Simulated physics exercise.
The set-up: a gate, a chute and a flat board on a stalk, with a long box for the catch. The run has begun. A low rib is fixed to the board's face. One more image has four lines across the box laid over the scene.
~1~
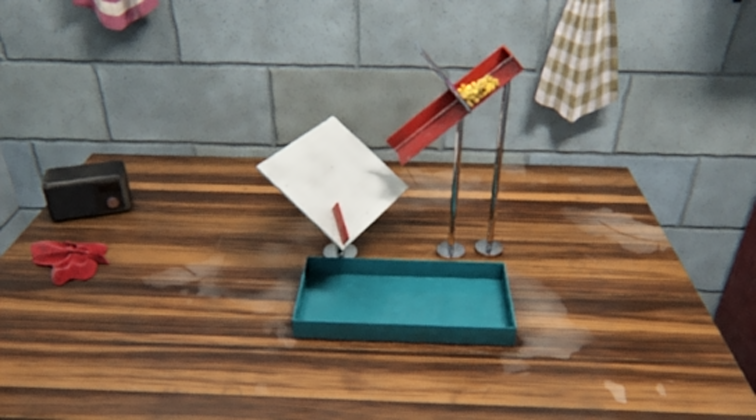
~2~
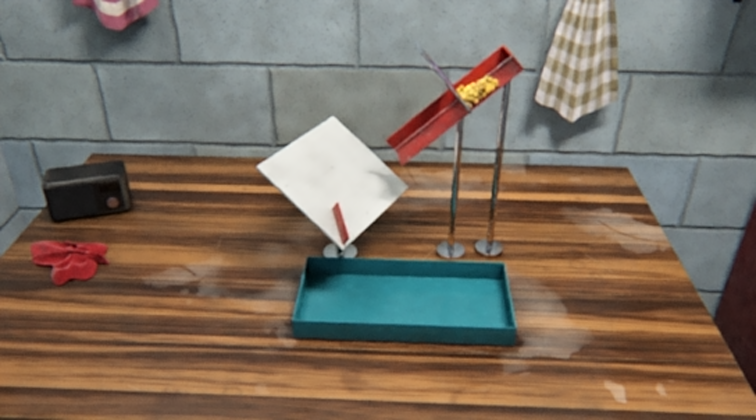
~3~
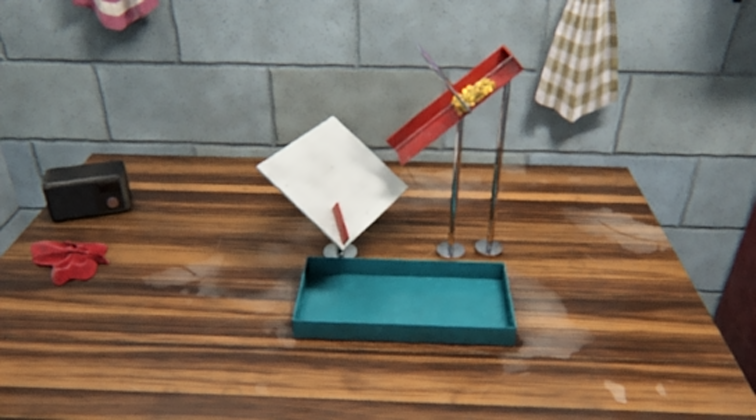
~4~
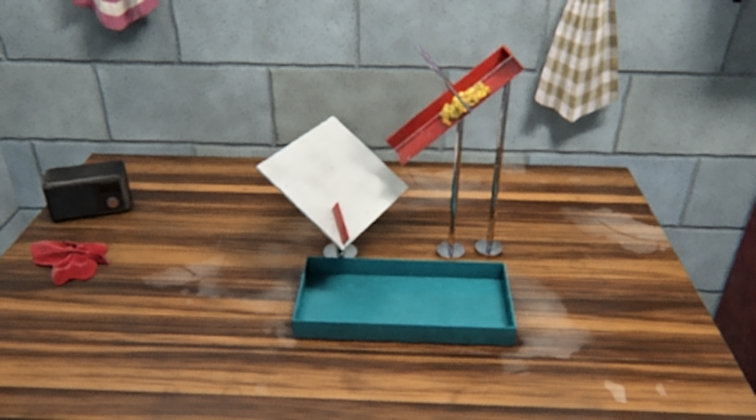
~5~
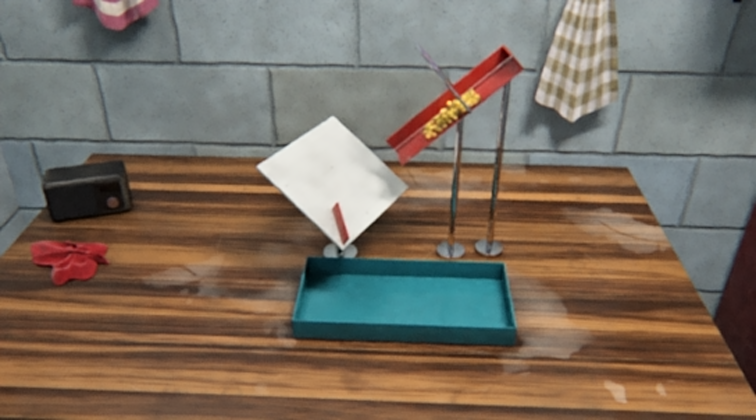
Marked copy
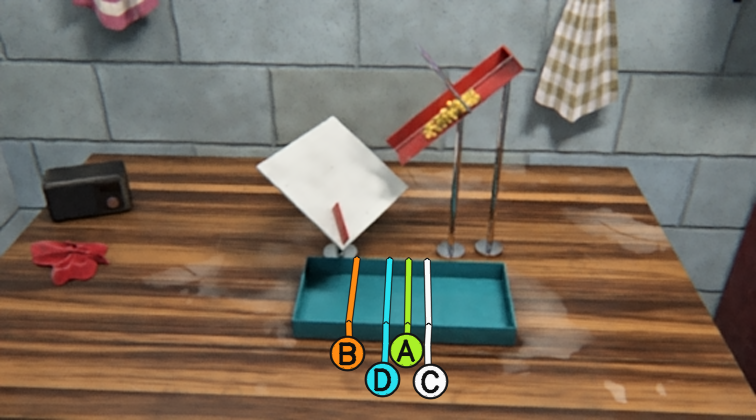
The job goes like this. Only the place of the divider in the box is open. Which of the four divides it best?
D works best here.
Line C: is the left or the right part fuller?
More lands on the left.
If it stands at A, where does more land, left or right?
Left.
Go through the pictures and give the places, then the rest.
Load behind the gate at (474, 92), puffed corn balls; lip of the chute at (399, 159), sloping fairly steeply, in the first picture.
Middle of the board at (338, 177), tilted fairly steeply; middle of its low edge at (379, 216); of its high edge at (298, 139), in the second picture.
Front corners of the box at (293, 320) and (516, 328), empty; front of the load at (460, 113), in the third picture.
Middle of the load at (465, 104); its front at (442, 114), about a quarter of the way to the lip; rib from (338, 202) to (349, 238), in the fourth picture.
Middle of the load at (452, 115); its front at (428, 137), about half of the way to the lip, in the fifth picture.
On the marked copy, line A crosses the front rim at (407, 324); line B crosses the front rim at (348, 322); line C crosses the front rim at (428, 325); line D crosses the front rim at (386, 323).
For line A, of what is caught, nearly all on the left of the divider, a stray few on the right.
For line B, of what is caught, a stray few on the left of the divider, nearly all on the right.
For line C, of what is caught, all on the left of the divider, none on the right.
For line D, of what is caught, about half on the left of the divider, about half on the right.
